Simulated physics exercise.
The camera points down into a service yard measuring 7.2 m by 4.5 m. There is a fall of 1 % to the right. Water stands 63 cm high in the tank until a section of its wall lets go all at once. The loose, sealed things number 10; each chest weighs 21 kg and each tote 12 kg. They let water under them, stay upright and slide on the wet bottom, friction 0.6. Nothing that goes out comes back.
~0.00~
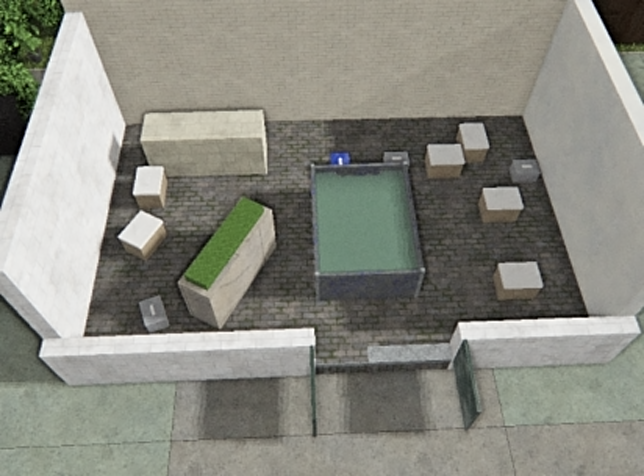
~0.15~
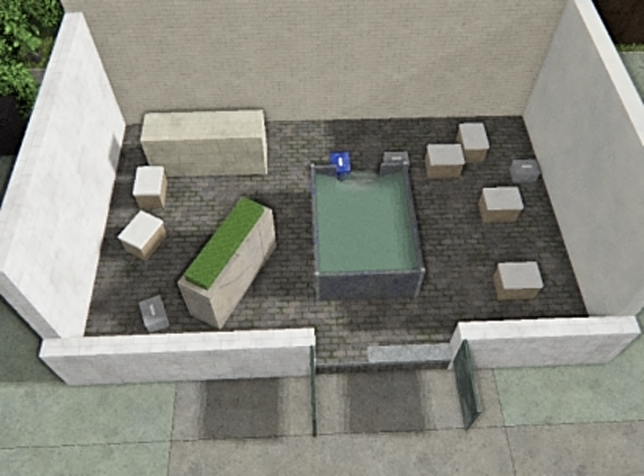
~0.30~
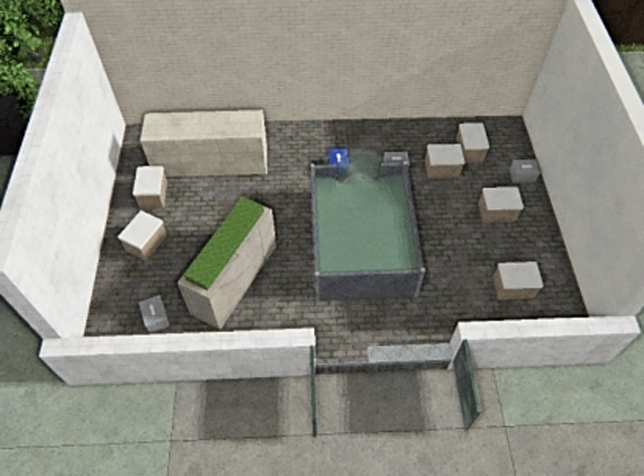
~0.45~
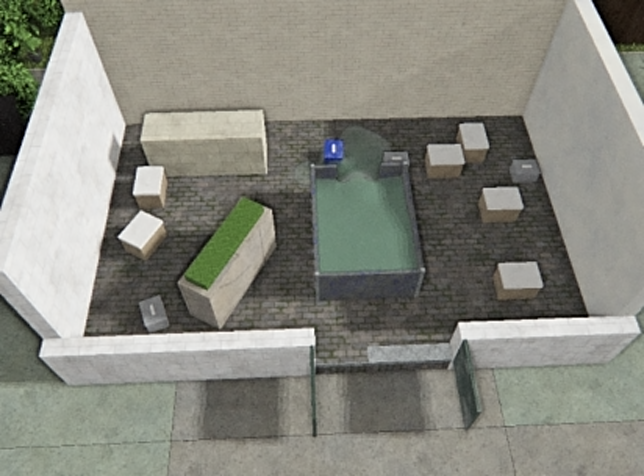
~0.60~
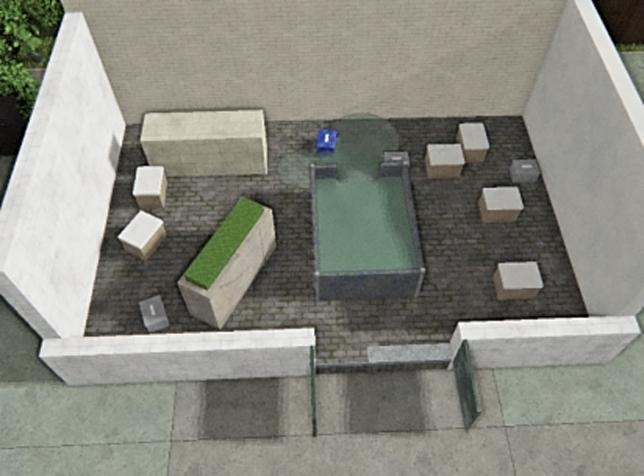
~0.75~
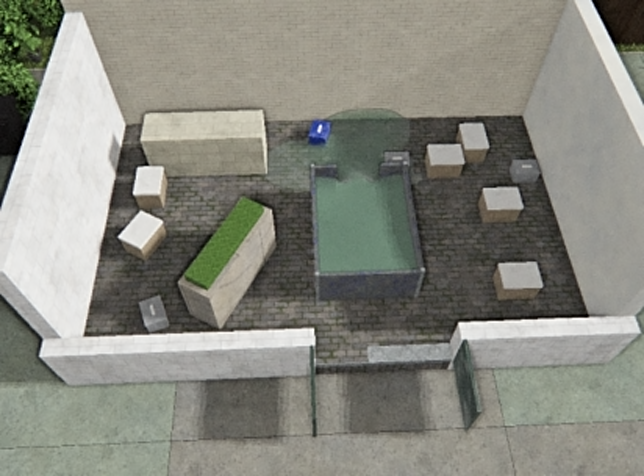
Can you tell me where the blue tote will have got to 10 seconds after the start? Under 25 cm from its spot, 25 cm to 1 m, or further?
I expect the blue tote to end more than 1 m away.
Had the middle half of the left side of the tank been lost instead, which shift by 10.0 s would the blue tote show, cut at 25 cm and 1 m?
Outcome for the blue tote: It remains nearly still.
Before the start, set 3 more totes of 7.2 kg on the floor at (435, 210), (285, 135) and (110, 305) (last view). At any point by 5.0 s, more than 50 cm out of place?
Spot by spot, in turn: Falls short, exceeds it, falls short.
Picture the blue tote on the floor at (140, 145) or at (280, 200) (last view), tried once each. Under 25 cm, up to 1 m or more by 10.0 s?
Well, it gets swept off on the first try and scarcely moves on the second.
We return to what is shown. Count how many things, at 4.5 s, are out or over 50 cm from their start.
I get 3.
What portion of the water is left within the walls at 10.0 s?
Somewhere near 98 percent, give or take.
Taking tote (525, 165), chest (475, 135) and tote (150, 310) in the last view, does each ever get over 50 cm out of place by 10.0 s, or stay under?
Results in listed order: Exceeds / exceeds / falls short.
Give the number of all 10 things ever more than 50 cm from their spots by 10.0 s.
All told, that gives 3.
After 2.0 s the blue tote is near (205, 128), 2.5 m from its start, aground; 0 of 10 are out; 0 afloat.
After 4.5 s the blue tote is near (124, 181), 3.5 m from its start, aground; 0 of 10 are out; 0 afloat.
After 7.0 s the blue tote is near (113, 274), 4.0 m from its start, aground; 0 of 10 are out; 0 afloat.
After 10.0 s the blue tote is near (114, 276), 4.0 m from its start, aground; 0 of 10 are out; 0 afloat.
